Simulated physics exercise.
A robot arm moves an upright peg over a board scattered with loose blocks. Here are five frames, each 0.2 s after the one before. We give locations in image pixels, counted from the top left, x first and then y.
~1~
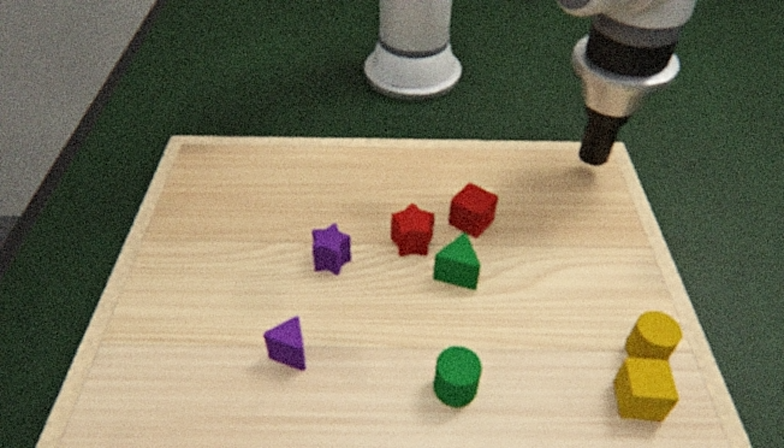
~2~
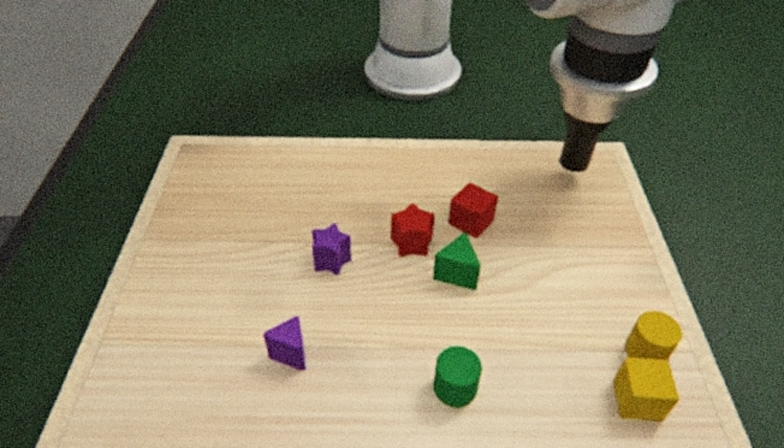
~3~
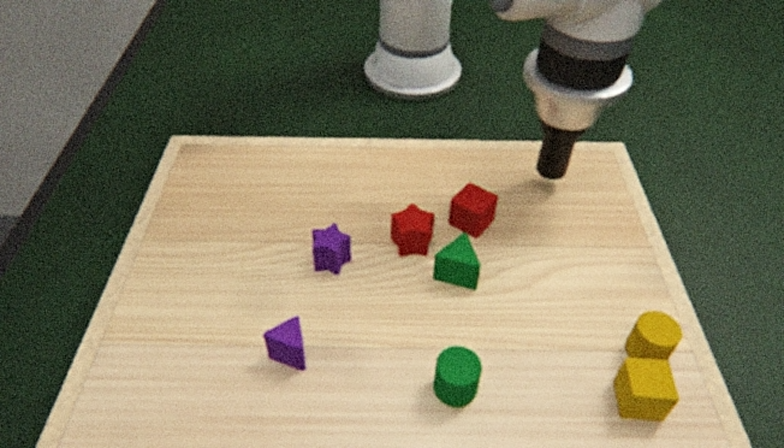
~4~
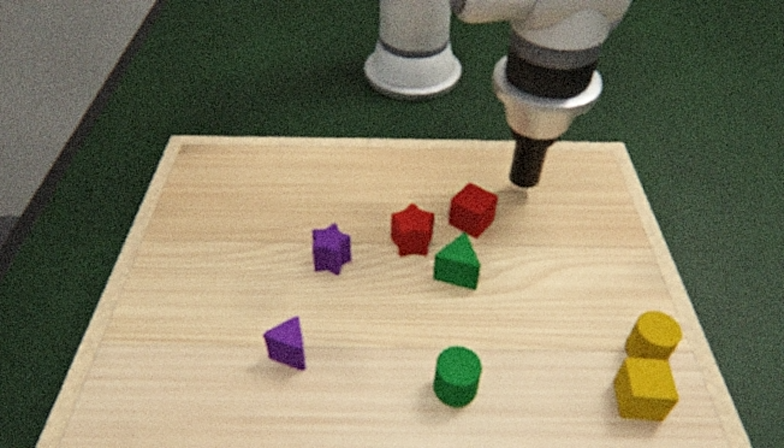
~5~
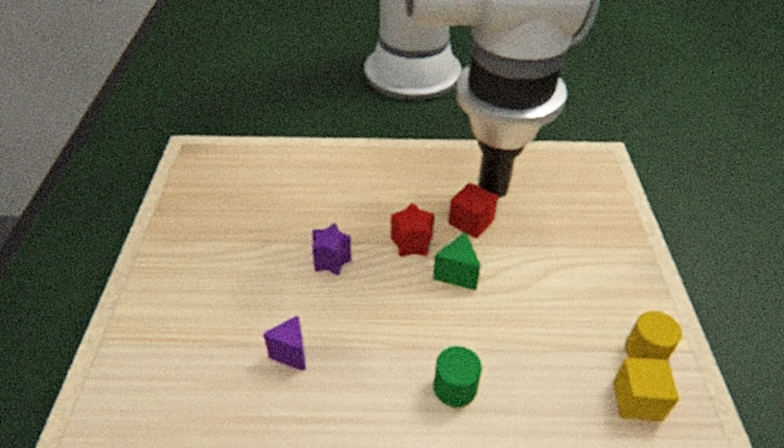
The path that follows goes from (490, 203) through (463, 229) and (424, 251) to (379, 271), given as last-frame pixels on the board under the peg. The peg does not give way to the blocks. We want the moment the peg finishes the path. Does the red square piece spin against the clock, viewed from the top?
It seems so.
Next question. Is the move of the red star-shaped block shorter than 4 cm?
No.
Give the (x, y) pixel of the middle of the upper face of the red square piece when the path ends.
Pixel (399, 271).
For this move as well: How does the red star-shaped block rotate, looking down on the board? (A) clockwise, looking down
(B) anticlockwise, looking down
I choose A.
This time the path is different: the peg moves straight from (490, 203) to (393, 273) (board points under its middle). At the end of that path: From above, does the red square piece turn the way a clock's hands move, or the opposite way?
Prediction: Counterclockwise.
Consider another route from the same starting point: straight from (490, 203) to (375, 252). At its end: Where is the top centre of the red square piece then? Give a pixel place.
It ends at (450, 228).
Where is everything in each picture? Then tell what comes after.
The first picture shows peg tip (593, 157); block tops, purple star-shaped block (329, 237); red star-shaped block (414, 218); green triangular block (460, 250); red square piece (475, 197).
The second picture shows peg (574, 163); blocks unchanged.
The third picture shows peg (551, 170); blocks unchanged.
The fourth picture shows peg (524, 179); blocks unchanged.
The fifth picture shows peg (493, 188); purple star-shaped block (329, 237); red star-shaped block (414, 218); green triangular block (460, 250); red square piece (475, 197).
What follows on the original path. One third of the way, peg (465, 215); red star-shaped block (400, 222), turned 20° clockwise; red square piece (446, 224).
Two thirds of the way, peg (425, 237); red star-shaped block (386, 224), turned 40° clockwise; green triangular block (461, 253); red square piece (415, 253), turned 20° anticlockwise.
At the end, peg (379, 256); purple star-shaped block (316, 235), turned 20° anticlockwise; red star-shaped block (357, 227), turned 105° clockwise; green triangular block (461, 253); red square piece (399, 271), turned 65° anticlockwise.
